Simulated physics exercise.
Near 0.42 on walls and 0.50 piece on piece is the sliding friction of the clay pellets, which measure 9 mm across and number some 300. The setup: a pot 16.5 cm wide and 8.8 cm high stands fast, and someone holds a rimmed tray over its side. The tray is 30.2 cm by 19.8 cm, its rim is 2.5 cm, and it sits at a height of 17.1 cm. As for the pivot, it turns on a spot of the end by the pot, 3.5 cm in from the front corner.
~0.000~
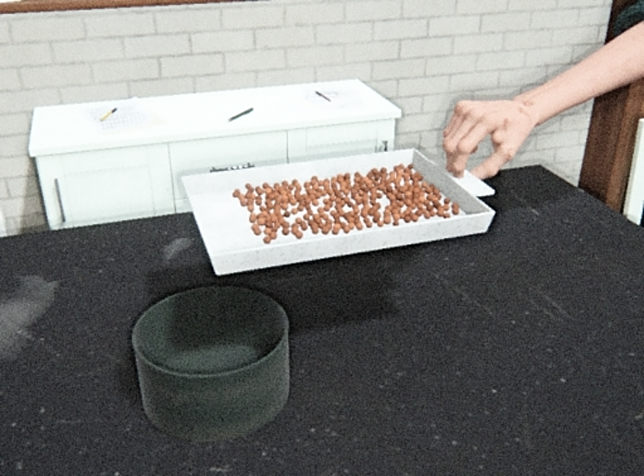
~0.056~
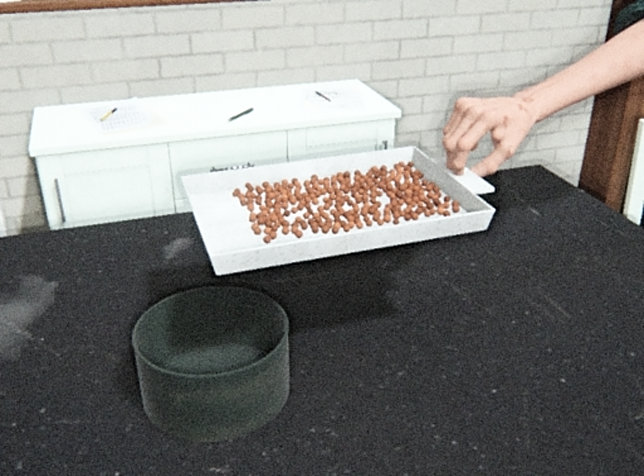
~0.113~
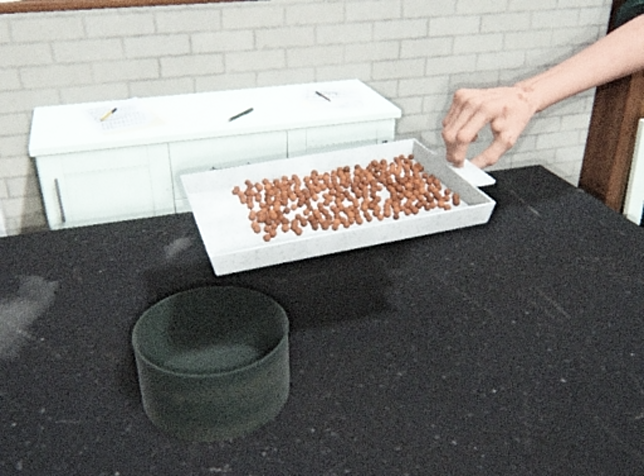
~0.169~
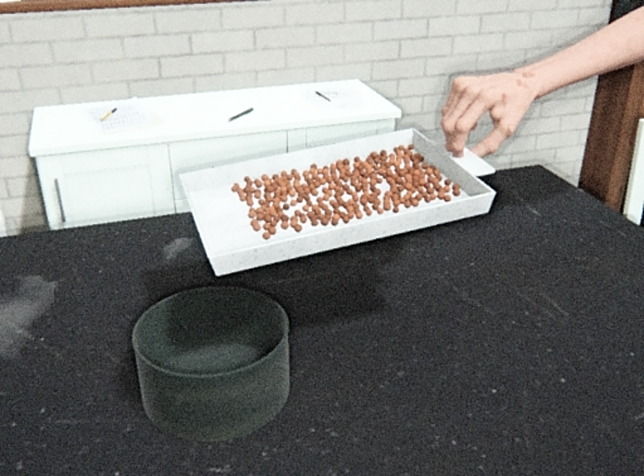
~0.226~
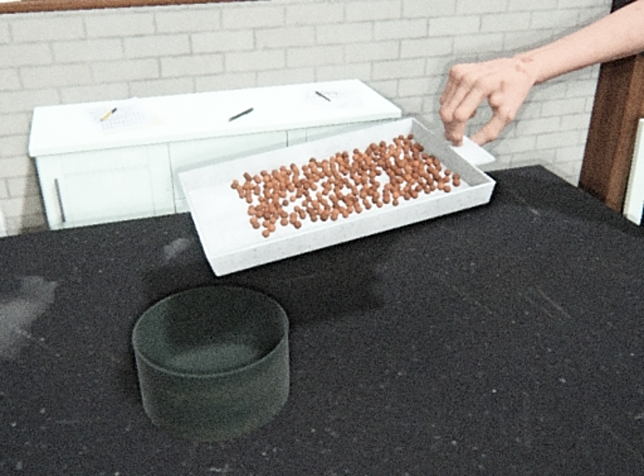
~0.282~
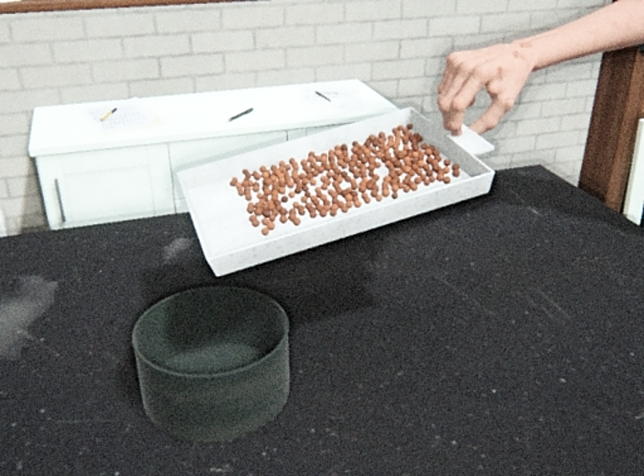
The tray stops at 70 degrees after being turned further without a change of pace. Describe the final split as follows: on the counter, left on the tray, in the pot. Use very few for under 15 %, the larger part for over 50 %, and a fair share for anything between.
Counter: Very few, tray: The larger part, pot: Very few.
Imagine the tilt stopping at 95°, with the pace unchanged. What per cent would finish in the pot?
I'd expect some 75 per cent in the pot.
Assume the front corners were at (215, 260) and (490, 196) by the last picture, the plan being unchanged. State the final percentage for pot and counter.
Per cent by place - pot 0, counter 0.
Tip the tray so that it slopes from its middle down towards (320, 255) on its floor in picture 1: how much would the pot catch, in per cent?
Something like 0 per cent of the pieces.
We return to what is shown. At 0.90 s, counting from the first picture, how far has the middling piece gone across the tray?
It has moved some 12 cm from its start.
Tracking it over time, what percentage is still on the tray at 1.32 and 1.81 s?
In order, near 95 and near 95.
Then, at 0.90 s, tilt 38 degrees; the tray holds 100 %, the pot 0 %.
Then, at 1.32 s, tilt 57 degrees; the tray holds 95 %, the pot 0 %.
Then, at 1.81 s, tilt 70 degrees; the tray holds 95 %, the pot 5 %.
At rest (2.7 s), counter 0 %, tray 95 %, pot 5 %.
